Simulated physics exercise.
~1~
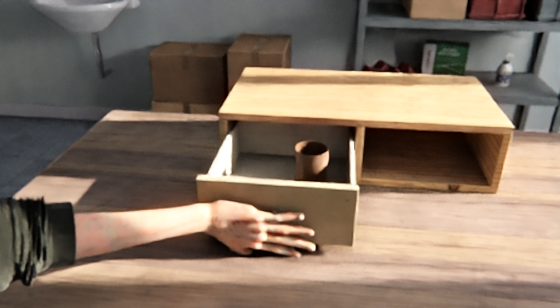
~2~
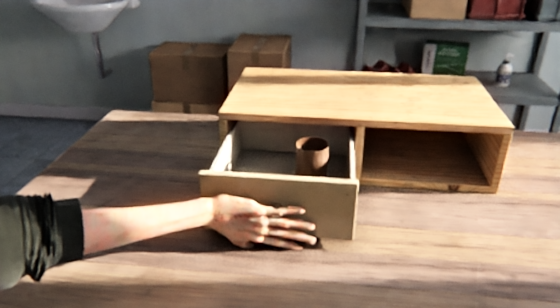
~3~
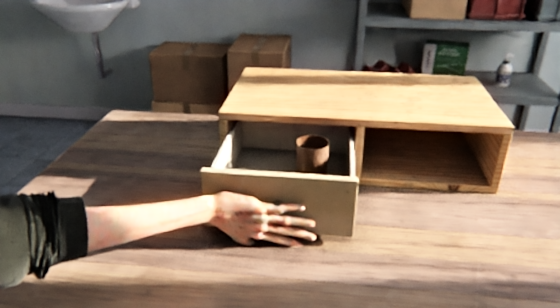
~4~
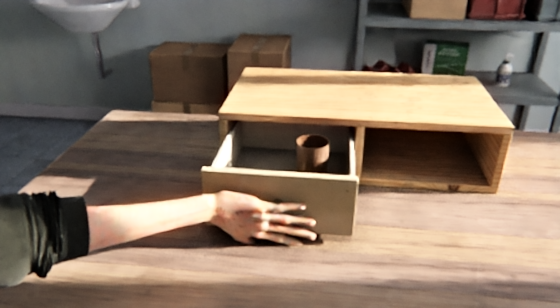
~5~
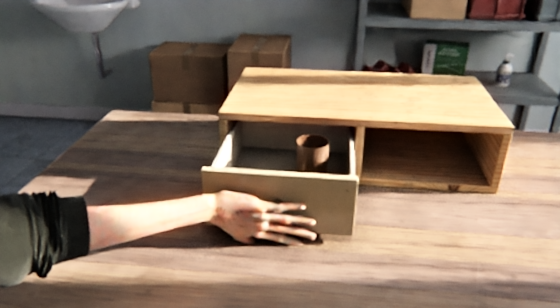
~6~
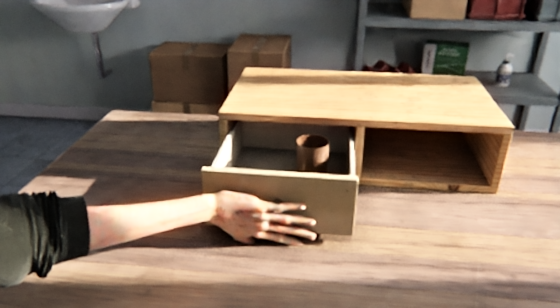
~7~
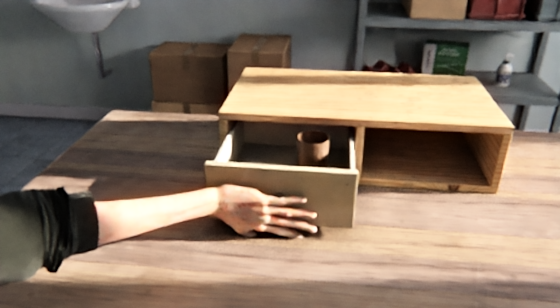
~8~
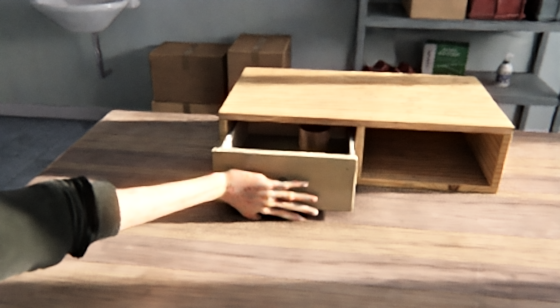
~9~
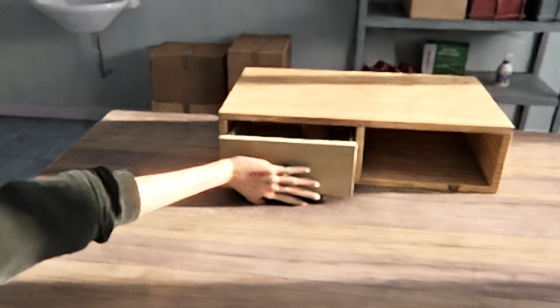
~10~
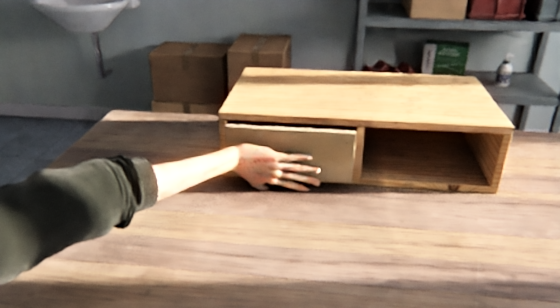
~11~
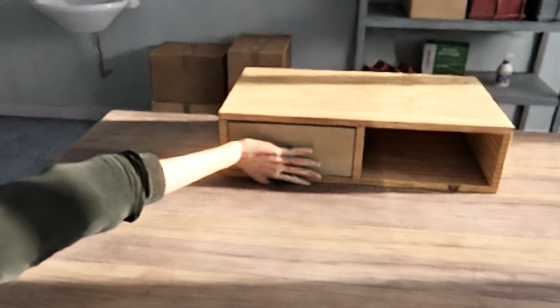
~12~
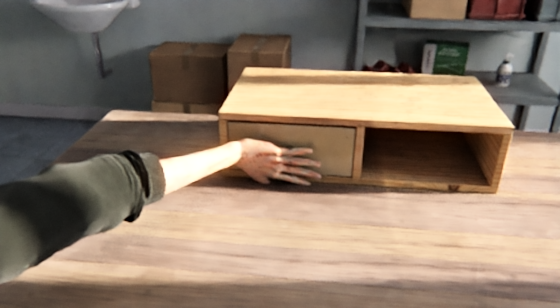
In this clip, a hand rests against the front of an open drawer holding an upright brown beaker, in a wooden chest on a table. After a pause, the hand pushes the drawer inward, hiding the beaker, until it shuts flush.
